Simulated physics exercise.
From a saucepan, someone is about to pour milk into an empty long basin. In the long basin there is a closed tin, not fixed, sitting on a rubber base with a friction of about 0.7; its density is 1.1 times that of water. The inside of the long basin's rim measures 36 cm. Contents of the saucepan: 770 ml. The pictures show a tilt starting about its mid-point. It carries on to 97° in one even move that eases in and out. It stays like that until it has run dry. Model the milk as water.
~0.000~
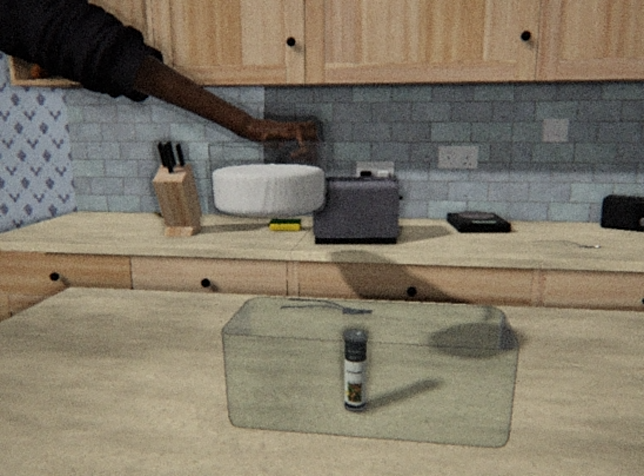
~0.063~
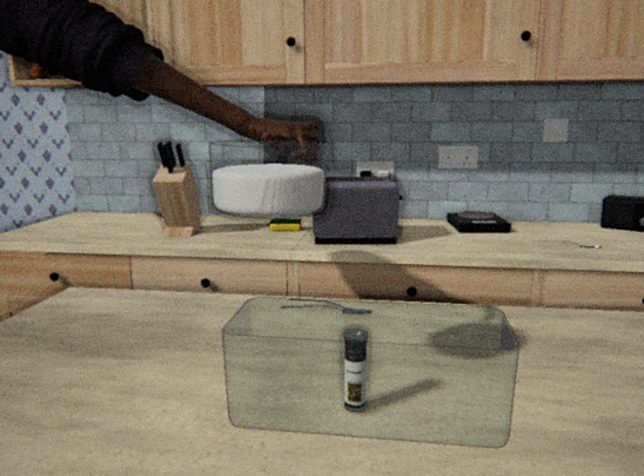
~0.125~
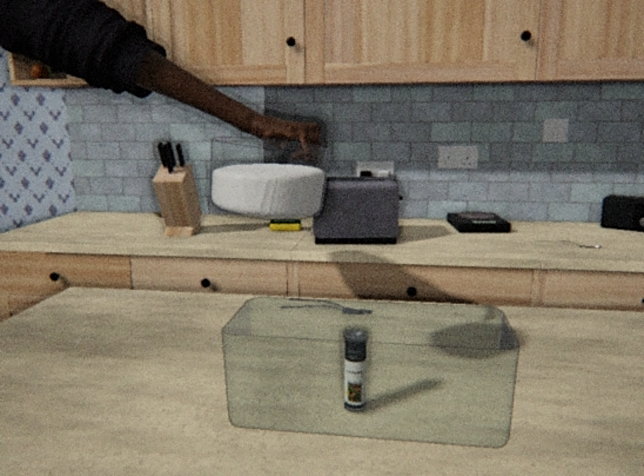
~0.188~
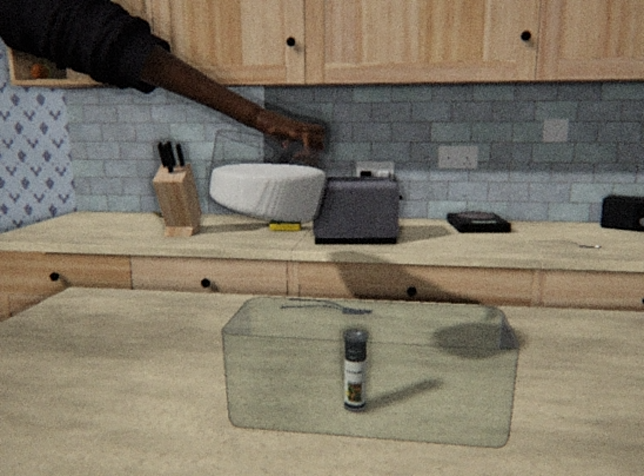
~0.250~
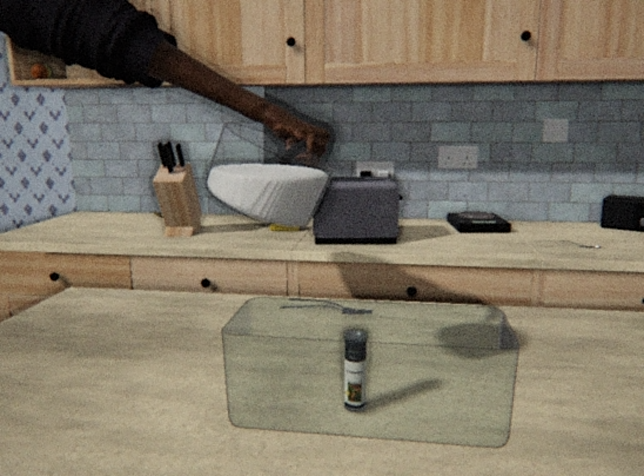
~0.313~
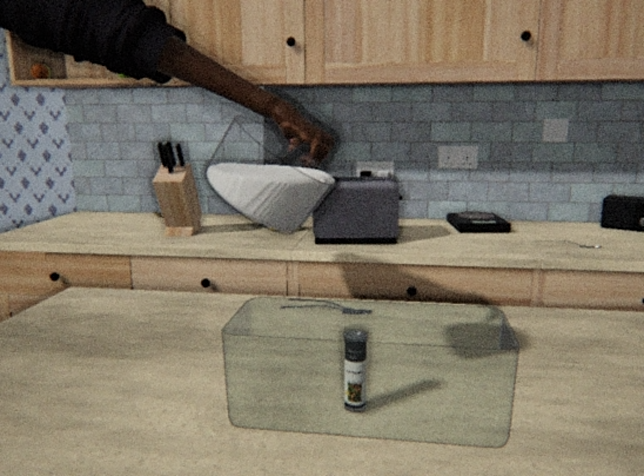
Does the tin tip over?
No, it stays on its base.
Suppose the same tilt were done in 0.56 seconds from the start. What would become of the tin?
Then it holds its balance.
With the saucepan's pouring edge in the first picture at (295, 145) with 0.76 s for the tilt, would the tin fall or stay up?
Result: Tin tipped over.
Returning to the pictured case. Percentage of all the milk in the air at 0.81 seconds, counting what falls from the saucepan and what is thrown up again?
Some 14 % is up in the air.
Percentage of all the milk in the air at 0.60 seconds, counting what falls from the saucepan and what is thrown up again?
About 46 per cent.
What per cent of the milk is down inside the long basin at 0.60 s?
Some 12 per cent.
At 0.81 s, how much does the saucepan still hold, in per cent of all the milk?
Roughly 14 per cent.
Then, 0.60 s in, the tilt is 86° and 43 per cent is still to pour; the tin stands where it began.
Then, 0.81 s in, the tilt is 97° and 14 per cent is still to pour; the tin stands where it began.
Then, 1.02 s in, the tilt is 97° and 3 per cent is still to pour; the tin stands where it began.
Then, 1.26 s in, the tilt is 97° and 1 per cent is still to pour; the tin stands where it began.
Finally, the tin stands where it began.
